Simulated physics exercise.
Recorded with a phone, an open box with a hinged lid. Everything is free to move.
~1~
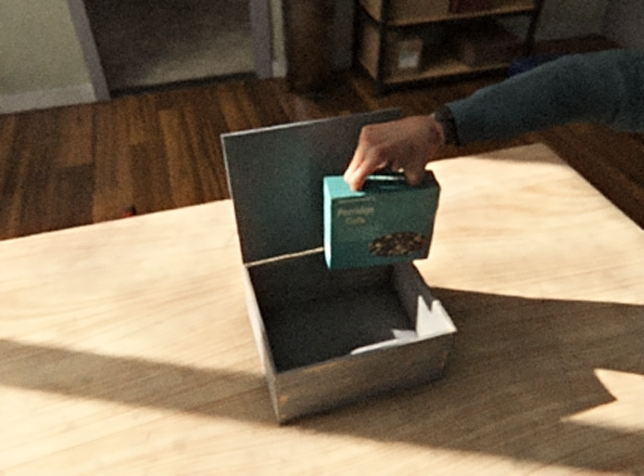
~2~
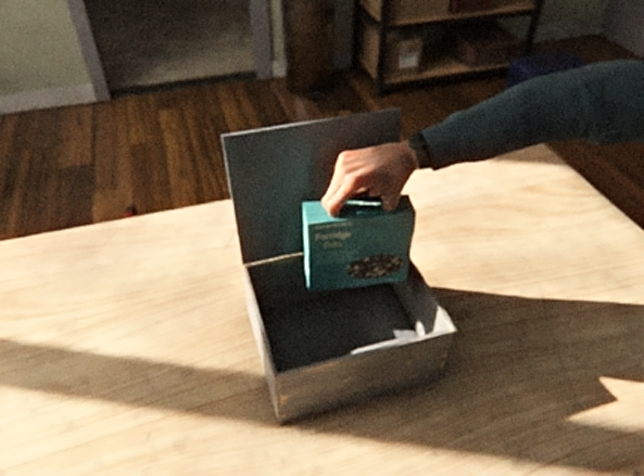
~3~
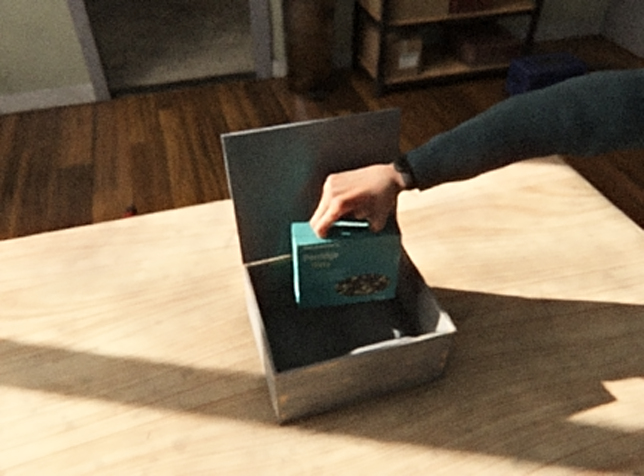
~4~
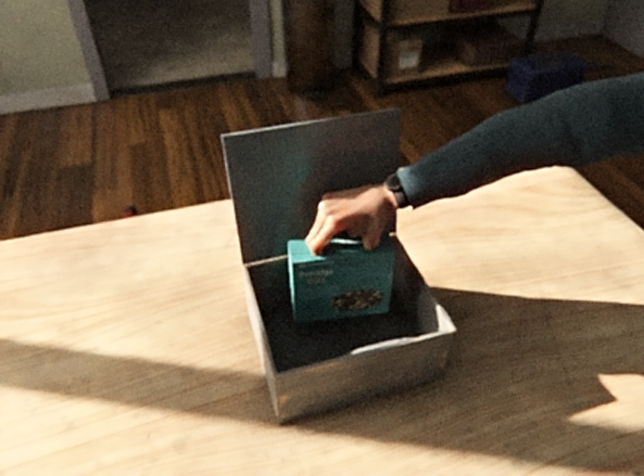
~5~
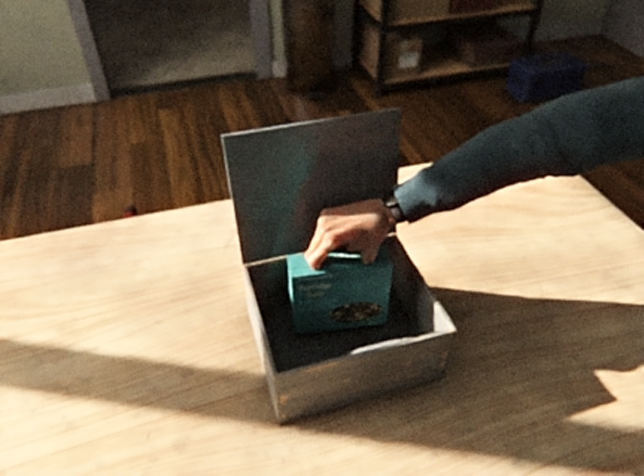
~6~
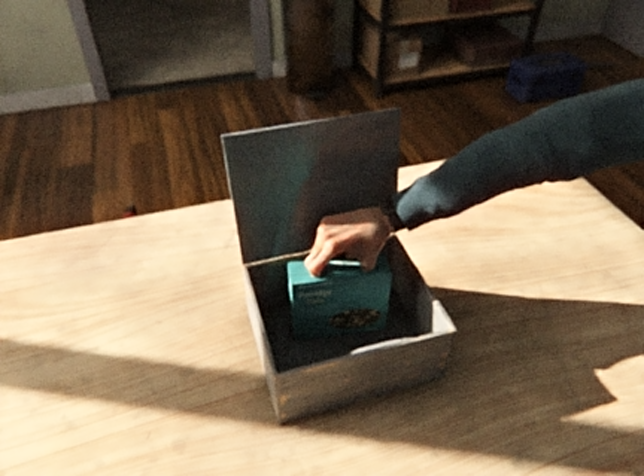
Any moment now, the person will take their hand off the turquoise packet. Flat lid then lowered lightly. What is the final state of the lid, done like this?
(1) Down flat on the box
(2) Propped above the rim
The answer is 2.
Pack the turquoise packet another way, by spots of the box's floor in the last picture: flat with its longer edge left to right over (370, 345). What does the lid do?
In that case, no gap is left.
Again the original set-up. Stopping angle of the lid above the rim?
I'd say roughly 35 degrees above the rim.
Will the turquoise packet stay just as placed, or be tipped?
In the end, the turquoise packet keeps its orientation.
Then, 1.10 s on from there, lid starting down.
Then, 1.40 s on from there, lid 73° above the rim.
Then, 1.60 s on from there, lid 57° above the rim.
Then, 1.80 s on from there, lid 37° above the rim.
In the end, lid 35° above the rim; both unmoved. At the end, from the last picture's camera, turquoise packet near (339, 298).
